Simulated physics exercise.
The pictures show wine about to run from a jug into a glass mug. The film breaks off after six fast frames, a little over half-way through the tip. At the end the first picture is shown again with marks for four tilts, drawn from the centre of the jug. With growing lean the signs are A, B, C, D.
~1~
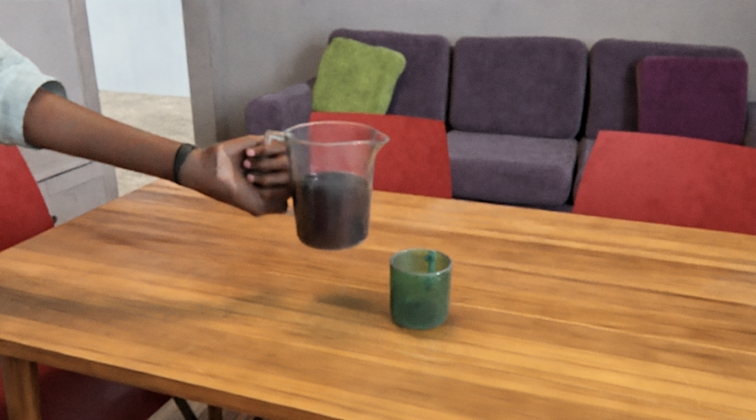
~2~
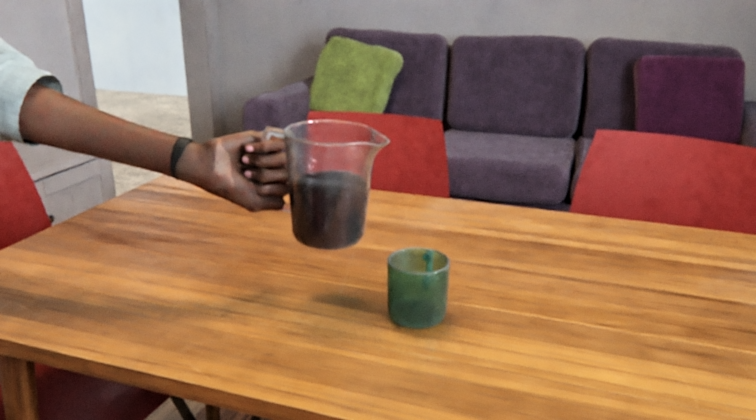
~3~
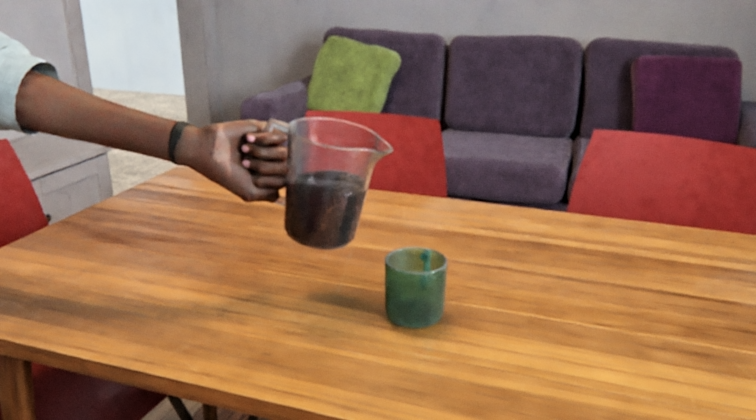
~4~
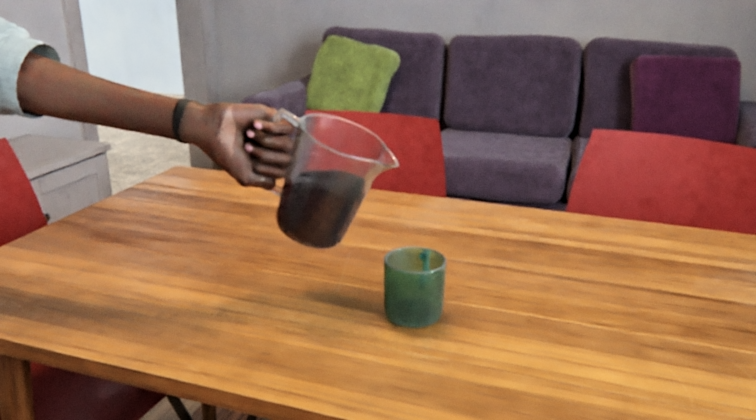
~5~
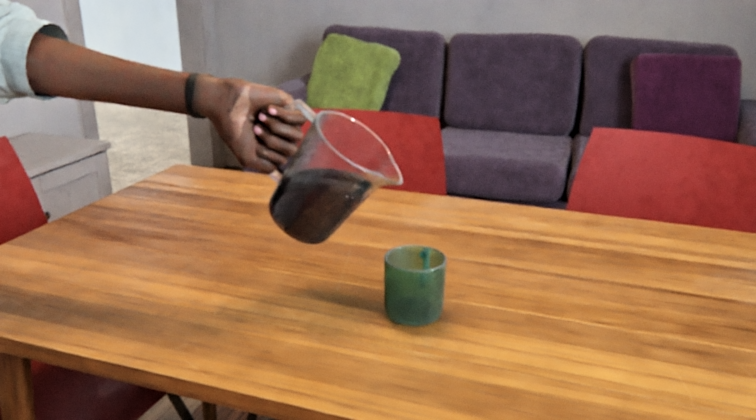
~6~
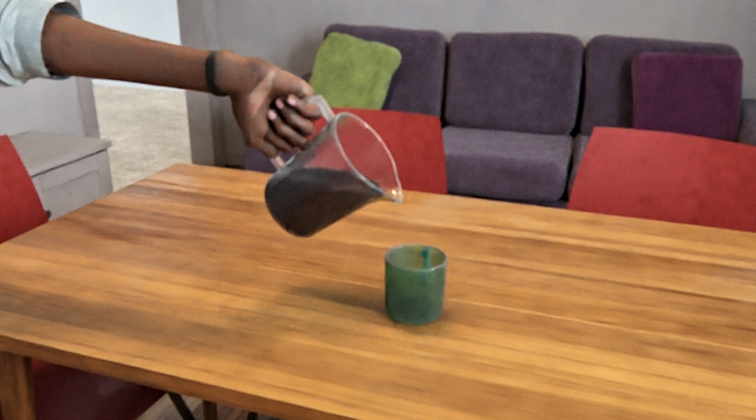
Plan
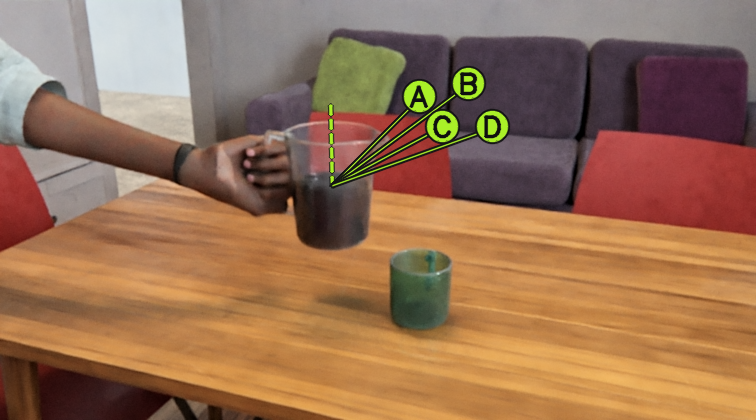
A hand held a clear jug of dark liquid upright above a wooden table, then steadily tilted it to the right toward a green glass mug, with nothing leaving the spout.
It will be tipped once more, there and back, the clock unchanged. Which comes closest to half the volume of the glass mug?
D works best here.
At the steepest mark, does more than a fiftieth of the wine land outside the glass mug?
No.
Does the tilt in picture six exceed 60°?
No, it does not.
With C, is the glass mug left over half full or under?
Under half.
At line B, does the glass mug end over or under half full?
Under.
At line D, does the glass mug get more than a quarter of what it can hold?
Yes, it does.
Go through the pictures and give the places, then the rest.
The first frame shows upright, lip at (387, 140); rim of the glass mug round (421, 261); nothing has left yet.
The second frame shows tipped about 3°, lip at (387, 142); nothing has left yet.
The third frame shows tipped about 10°, lip at (391, 151); nothing has left yet.
The fourth frame shows tipped about 22°, lip at (396, 165); nothing has left yet.
The fifth frame shows tipped about 36°, lip at (401, 182); nothing has left yet.
The sixth frame shows tipped about 50°, lip at (400, 201); nothing has left yet.
In lime, A at (408, 109); B at (455, 94); C at (427, 135); D at (477, 134).
If A is chosen, nothing reaches the glass mug.
If B is chosen, the glass mug ends with about 7 % of what it can hold.
If C is chosen, the glass mug ends with about 24 % of what it can hold.
If D is chosen, the glass mug ends with about 51 % of what it can hold.
